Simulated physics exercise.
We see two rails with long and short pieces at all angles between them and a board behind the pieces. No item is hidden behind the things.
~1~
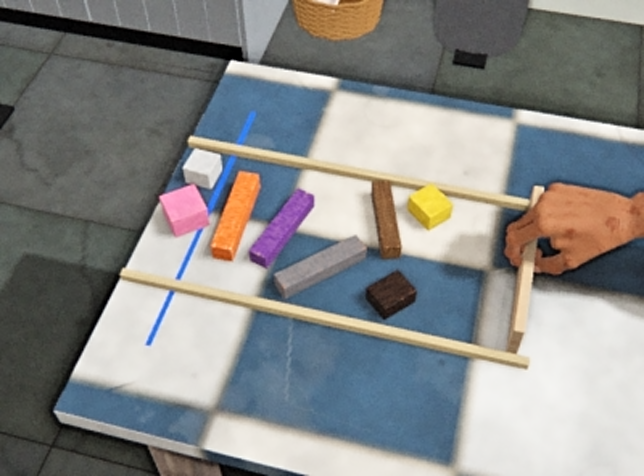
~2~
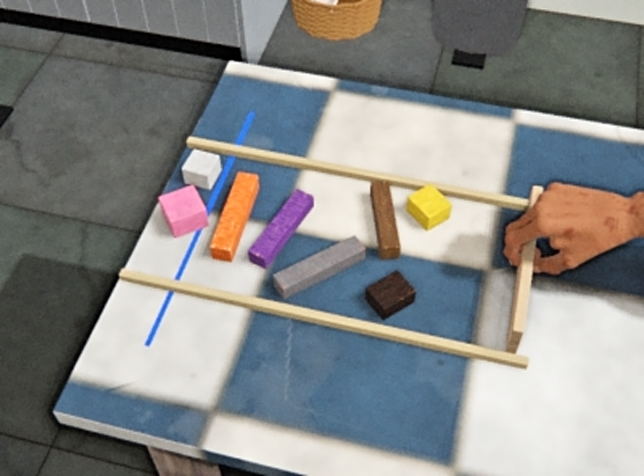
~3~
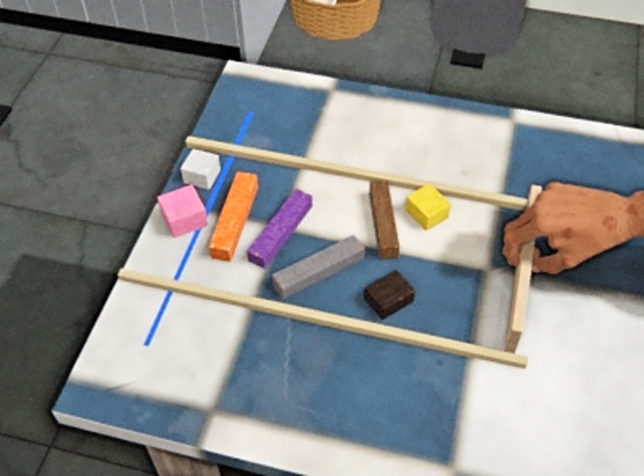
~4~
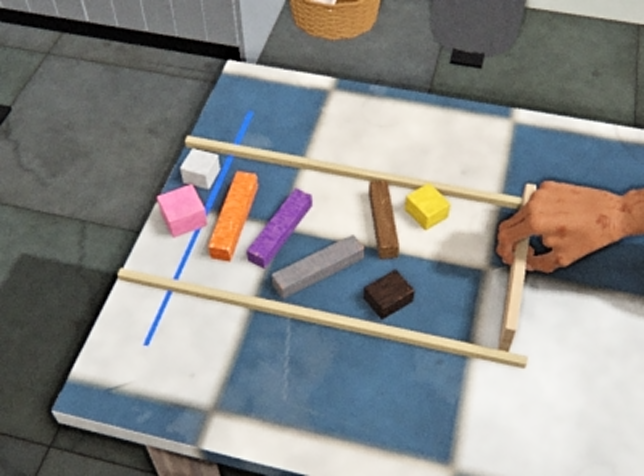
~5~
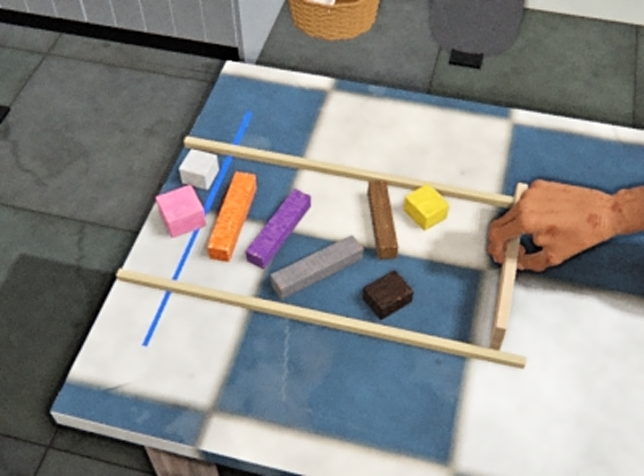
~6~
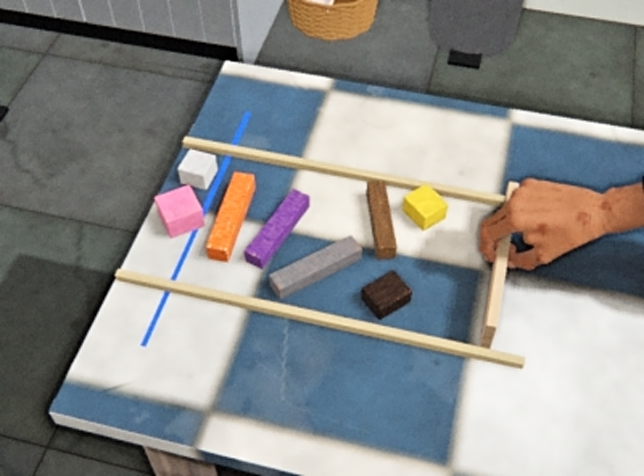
A hand at the right grips a short upright board on a blue and white checked tabletop, seen from above at an angle in a grey-tiled room. Between two pale wooden rails lie white and pink blocks near a blue line at left, then orange, purple, grey and brown bars, with yellow and dark brown blocks. The hand slides the board slightly left while the pieces stay put.
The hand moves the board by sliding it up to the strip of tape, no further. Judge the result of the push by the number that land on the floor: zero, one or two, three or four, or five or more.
After the push, three or four are missing from the table.
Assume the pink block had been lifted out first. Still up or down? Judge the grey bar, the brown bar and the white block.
Result - grey bar: Up; brown bar: Up; white block: Gone.
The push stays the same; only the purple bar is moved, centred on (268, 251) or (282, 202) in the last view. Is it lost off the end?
Trial 1: Still up; trial 2: Still up.
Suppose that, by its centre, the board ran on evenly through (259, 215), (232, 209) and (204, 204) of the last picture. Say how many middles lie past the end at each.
Past the end: 1, 2 and 4.
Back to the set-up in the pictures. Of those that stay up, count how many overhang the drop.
The number is 2.
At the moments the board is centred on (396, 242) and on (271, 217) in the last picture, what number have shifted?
Counts: 3, 8.
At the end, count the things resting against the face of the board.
Contact count: 3.
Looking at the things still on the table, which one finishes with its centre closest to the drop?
The grey bar.
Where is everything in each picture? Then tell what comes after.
White block (203, 169); pink block (185, 211); orange bar (236, 216); board (526, 267); tape (207, 216), in the first frame.
Pink block (184, 212); purple bar (282, 228), in the second frame.
Orange bar (234, 216); grey bar (319, 267), in the third frame.
White block (200, 169); brown bar (383, 219), in the fourth frame.
Pink block (181, 212); yellow block (426, 207), in the fifth frame.
White block (198, 169); pink block (180, 212); orange bar (231, 216); board (500, 263); tape (202, 216), in the sixth frame.
Soon after, none off yet; white block at rest near (198, 169); pink block at rest near (180, 212); orange bar at rest near (231, 216).
After that, none off yet; white block displaced about its own width near (164, 163); pink block tilting well over near (132, 205); orange bar displaced about its own width near (168, 203).
In the end, the number that fall off is three or four; gone, purple bar, orange bar, pink block and white block.
